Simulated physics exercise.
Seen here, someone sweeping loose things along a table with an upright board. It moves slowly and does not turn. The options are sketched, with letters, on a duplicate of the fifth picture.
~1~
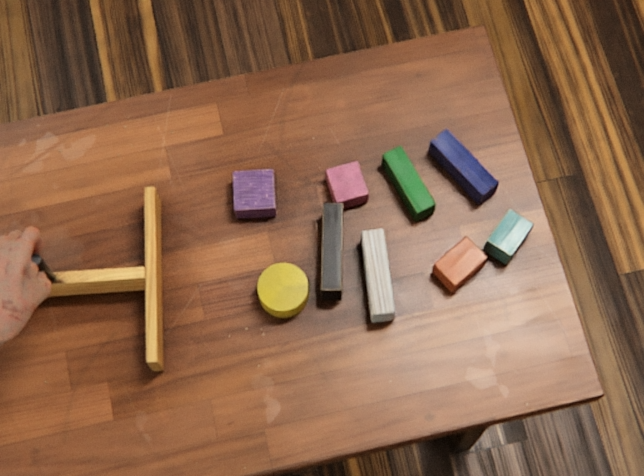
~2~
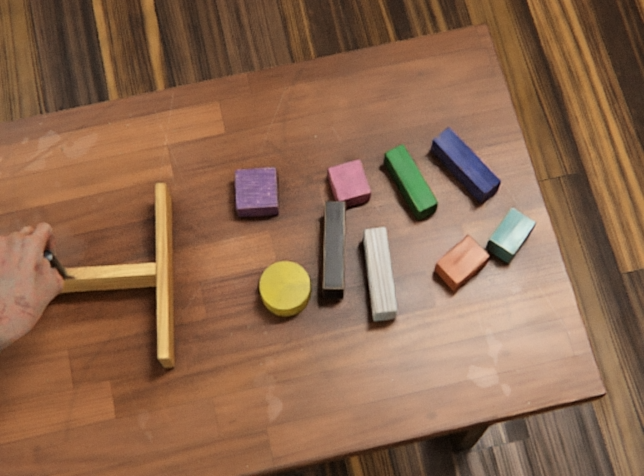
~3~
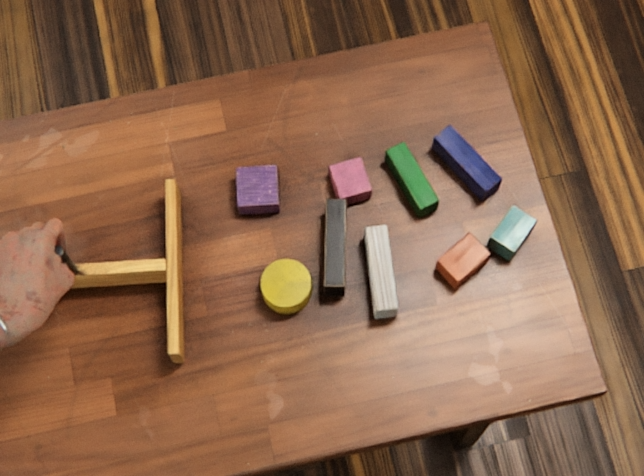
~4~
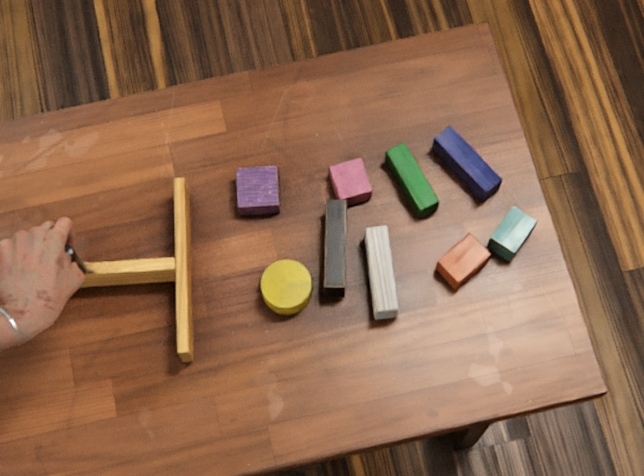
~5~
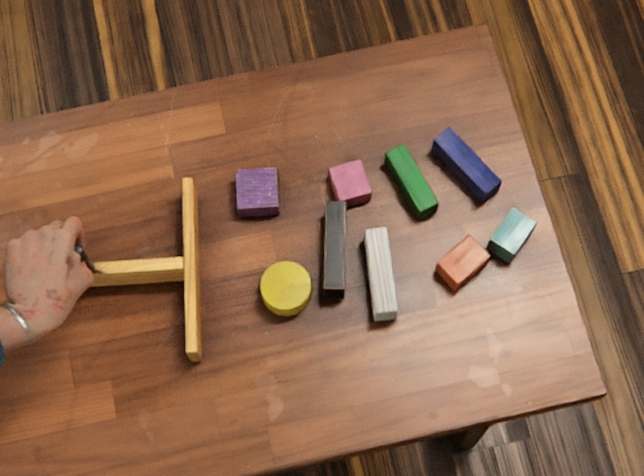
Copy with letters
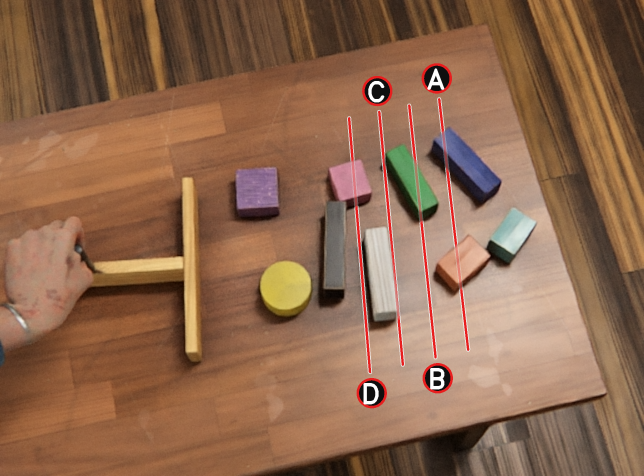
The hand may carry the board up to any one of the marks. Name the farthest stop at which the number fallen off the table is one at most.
B is the last line within the limit.
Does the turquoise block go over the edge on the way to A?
Yes.
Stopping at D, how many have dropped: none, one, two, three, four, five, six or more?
By then, none.
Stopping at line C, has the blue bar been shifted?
By then, yes.
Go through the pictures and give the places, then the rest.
Black bar (332, 251); orange block (460, 264); green stick (408, 184), in the first picture.
Board (161, 268); purple block (257, 192), in the second picture.
Board (171, 264); white stick (381, 272), in the third picture.
Board (181, 263); turquoise block (512, 234), in the fourth picture.
Board (189, 262); black bar (335, 250); orange block (463, 263); green stick (411, 182), in the fifth picture.
On the marked copy, A at (453, 219); B at (422, 226); C at (391, 233); D at (359, 240).
Following B. Soon after the start, board (274, 244); purple block (298, 184); yellow tin (308, 287).
Later, board (357, 226); turquoise block (522, 232); blue bar (473, 162).
In the end, board (419, 212); blue bar (525, 152); turquoise block (547, 222); none fallen.
As for the rest, A drops three; C is within the limit but short; D is within the limit but short.
